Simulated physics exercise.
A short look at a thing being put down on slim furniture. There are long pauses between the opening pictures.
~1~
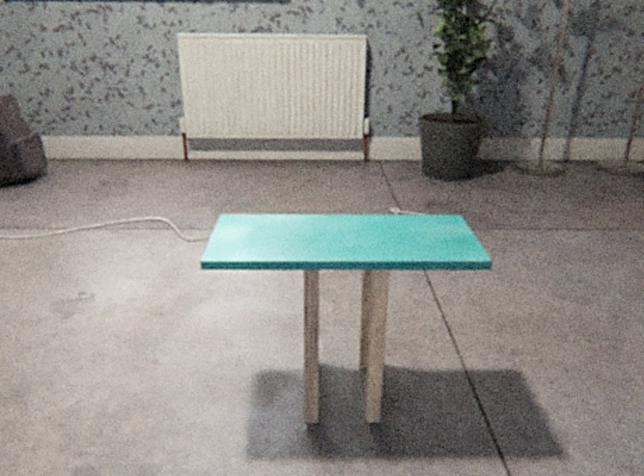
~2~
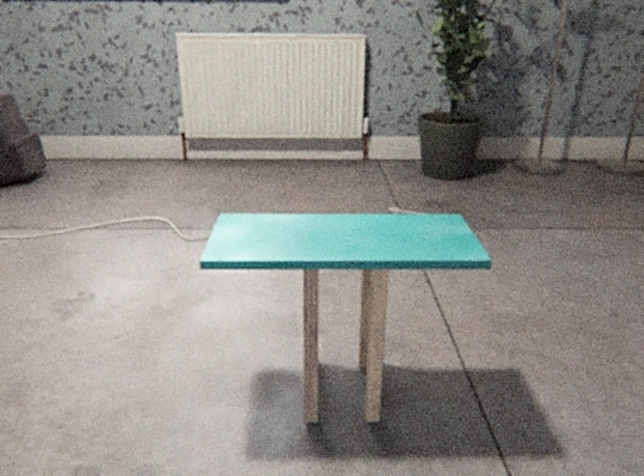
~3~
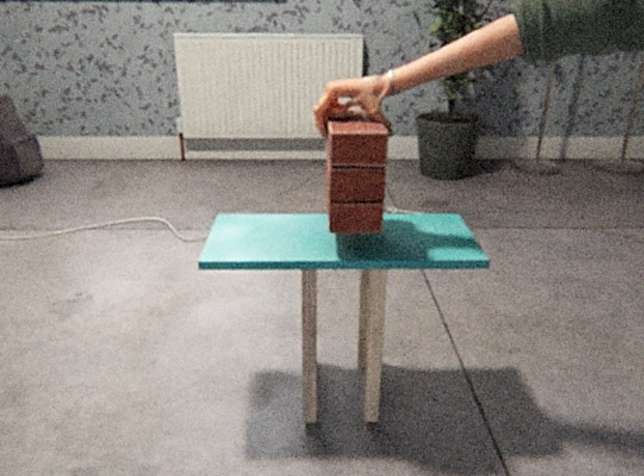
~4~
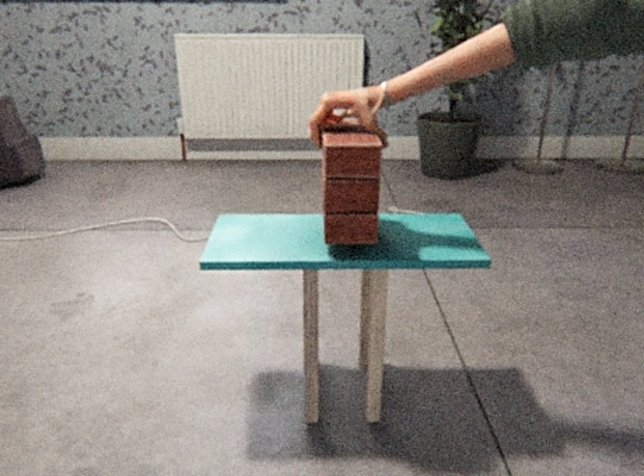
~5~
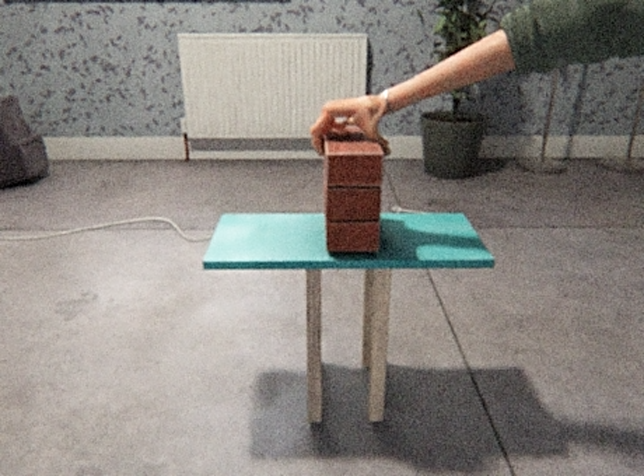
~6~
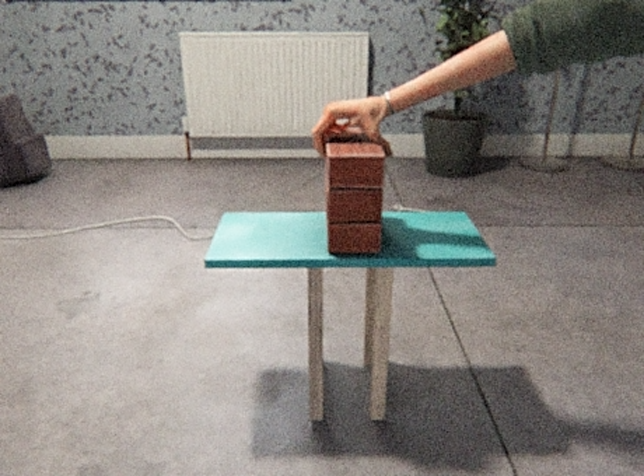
At first, a small turquoise table with slim legs stands alone on a grey floor. An arm then appears from the right, its hand gripping a stack of three red bricks above the table, and lowers it onto the middle of the tabletop, where the hand stays on top.
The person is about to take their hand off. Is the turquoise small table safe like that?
As it turns out, the turquoise small table holds firm.
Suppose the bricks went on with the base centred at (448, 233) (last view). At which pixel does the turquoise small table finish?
About (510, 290).
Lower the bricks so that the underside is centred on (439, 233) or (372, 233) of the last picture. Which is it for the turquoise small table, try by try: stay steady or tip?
The turquoise small table overbalances; keeps steady.
Then, 0.28 s after the last picture, turquoise small table at rest near (347, 238).
At rest, the turquoise small table stays flat on its feet, near (347, 238).
